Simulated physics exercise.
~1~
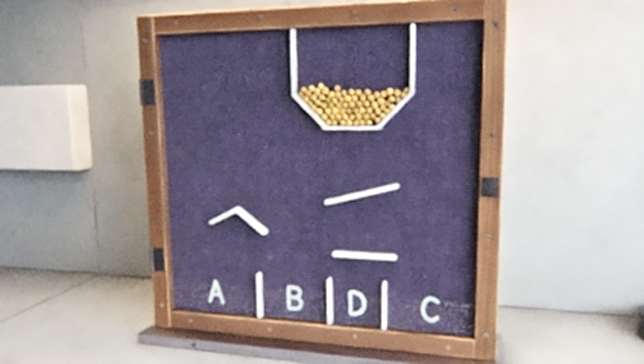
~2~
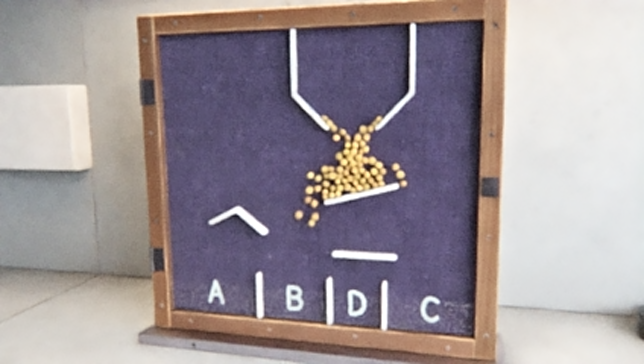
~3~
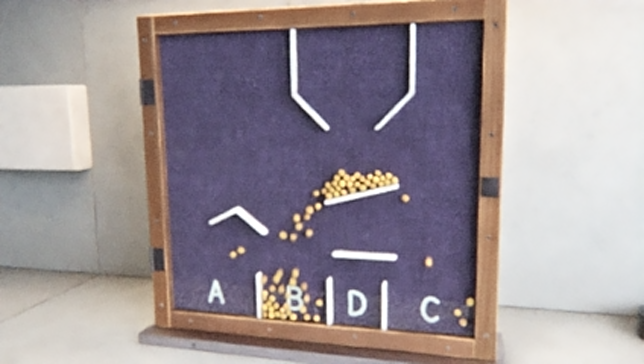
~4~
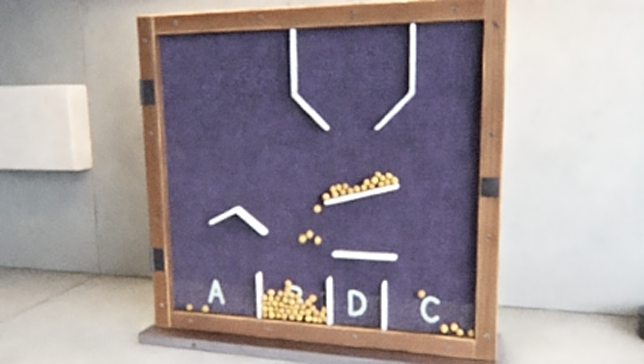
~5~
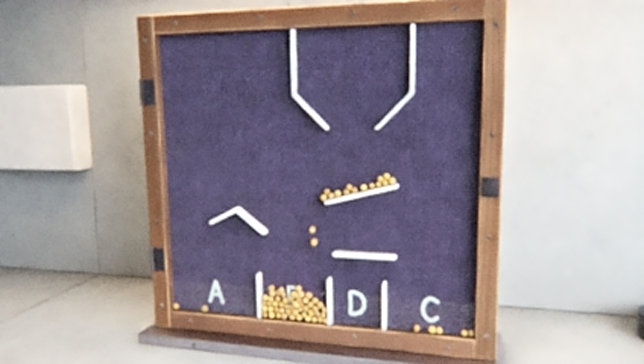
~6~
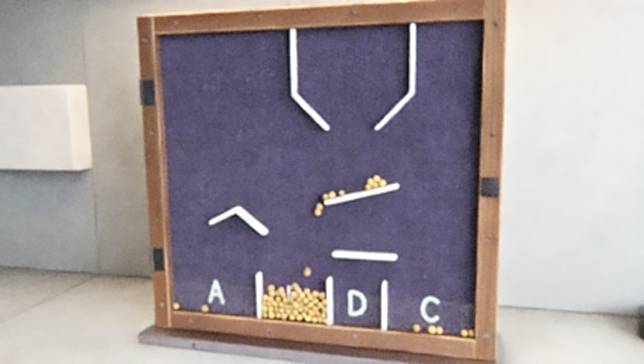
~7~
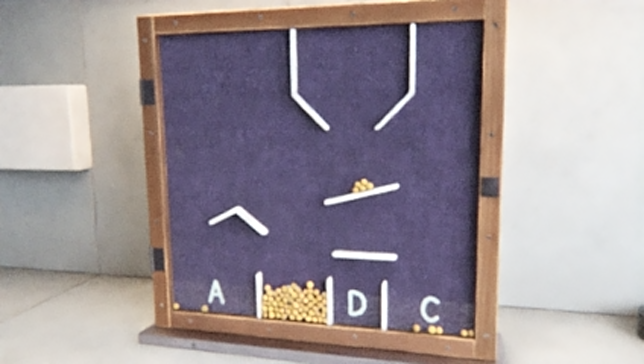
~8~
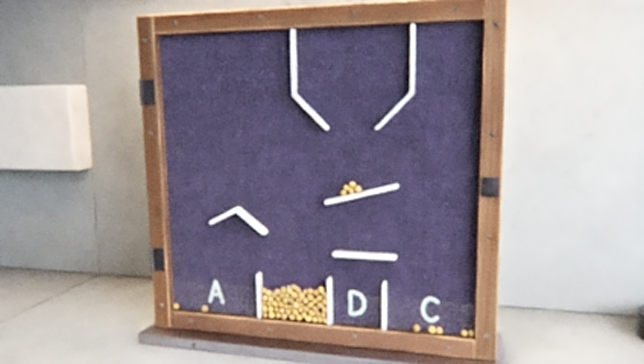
Yellow beads pour from a hopper onto a tilted ledge, and most settle in bin B.
